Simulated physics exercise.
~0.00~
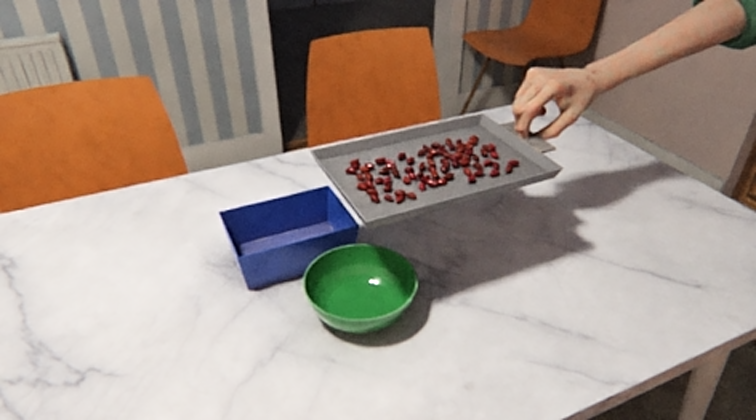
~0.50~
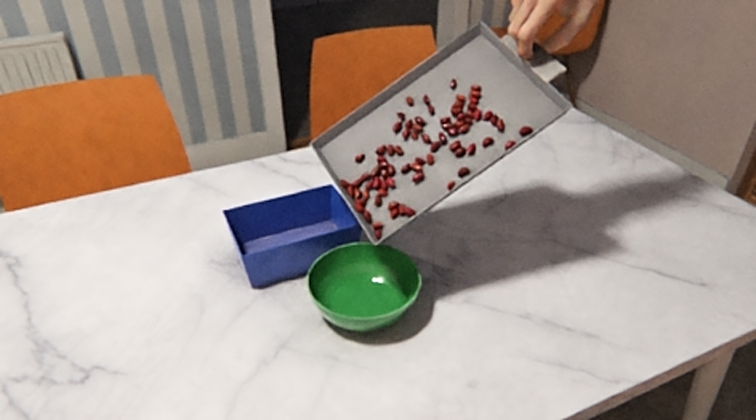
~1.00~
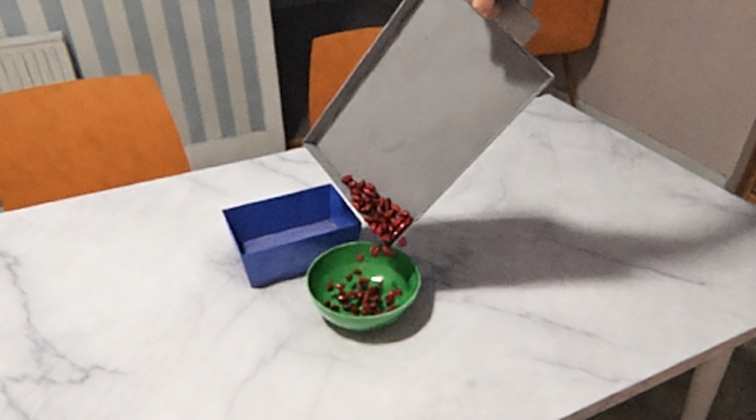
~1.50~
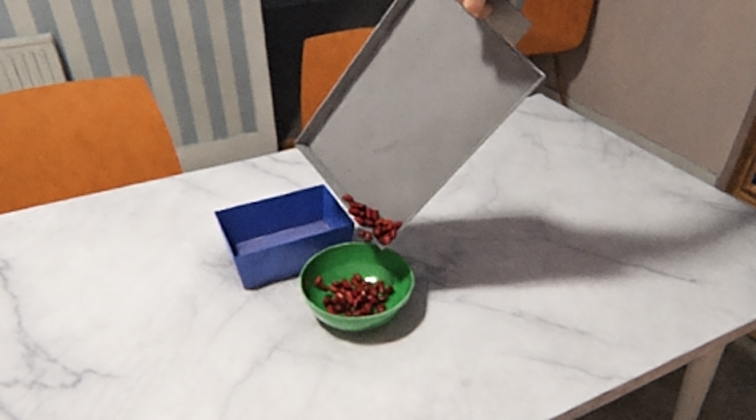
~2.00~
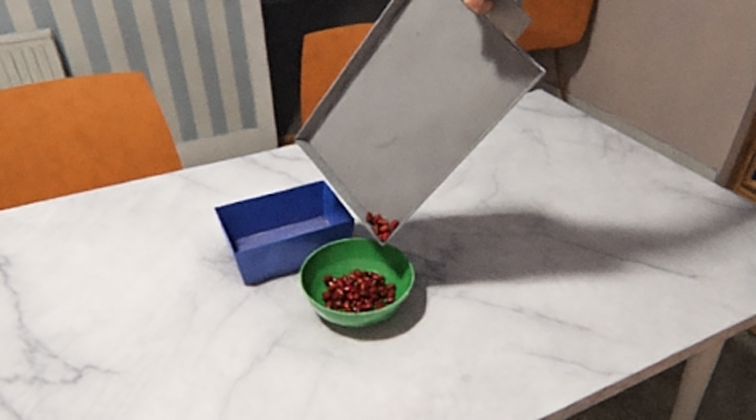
A hand tilting a grey tray and pouring red beans into a green bowl beside a blue tin, a few still left on the tray.
